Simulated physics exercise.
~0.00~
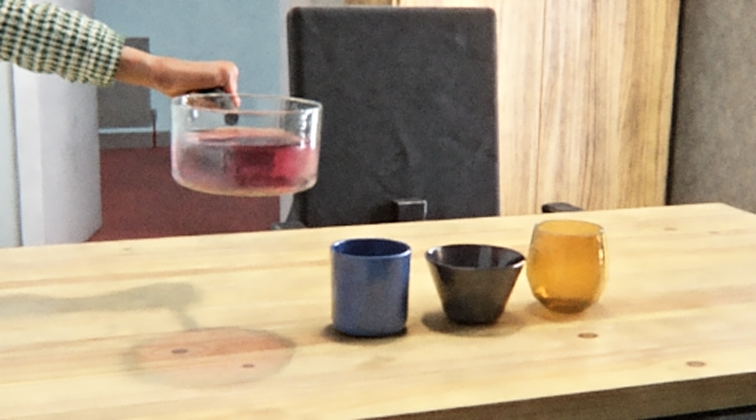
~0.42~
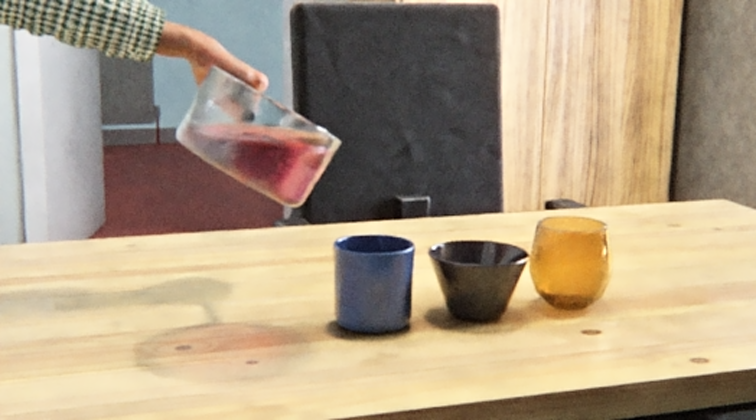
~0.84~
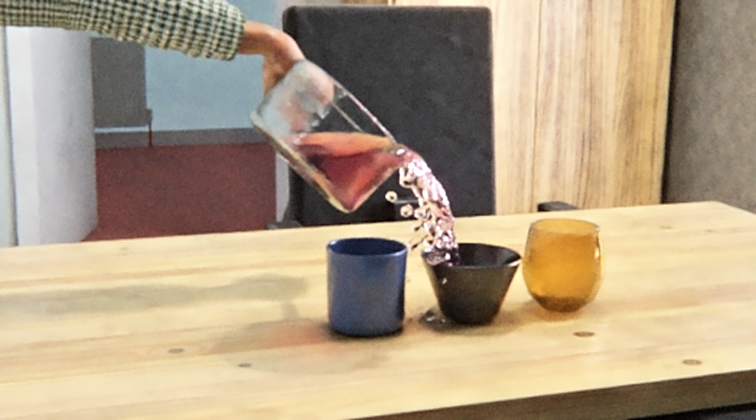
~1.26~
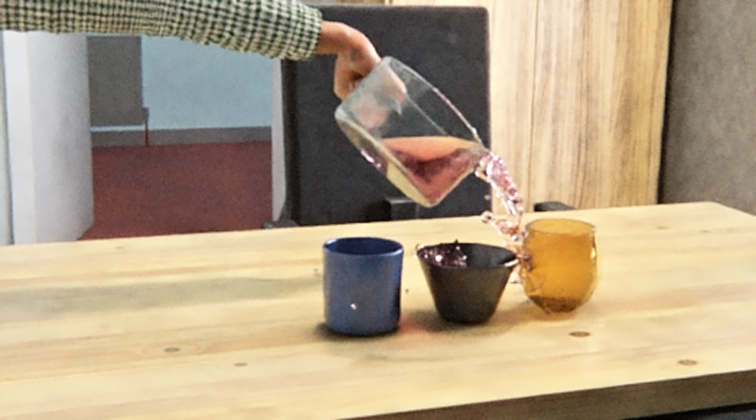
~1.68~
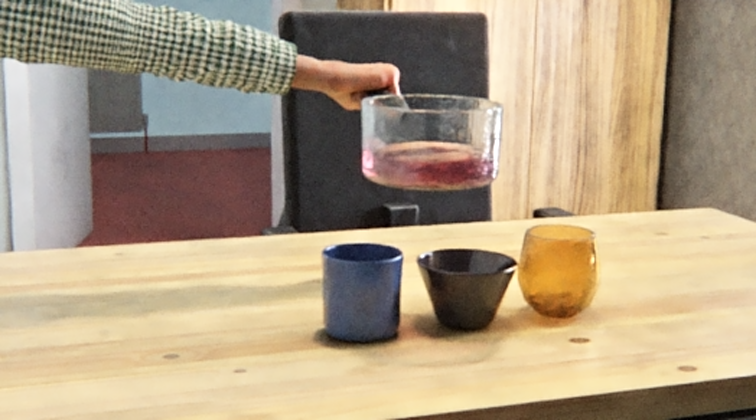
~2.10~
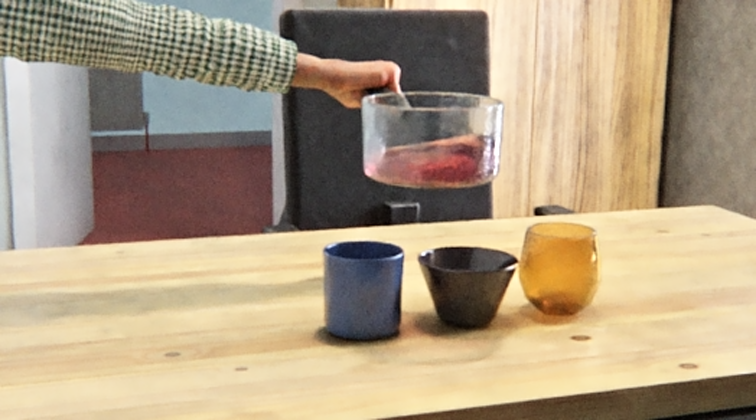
A hand tipped a clear pot of pinkish water to the right and moved it along above a blue mug, a dark cup and an amber glass, pouring a splashing stream over the cups, then levelled it with some water still inside.
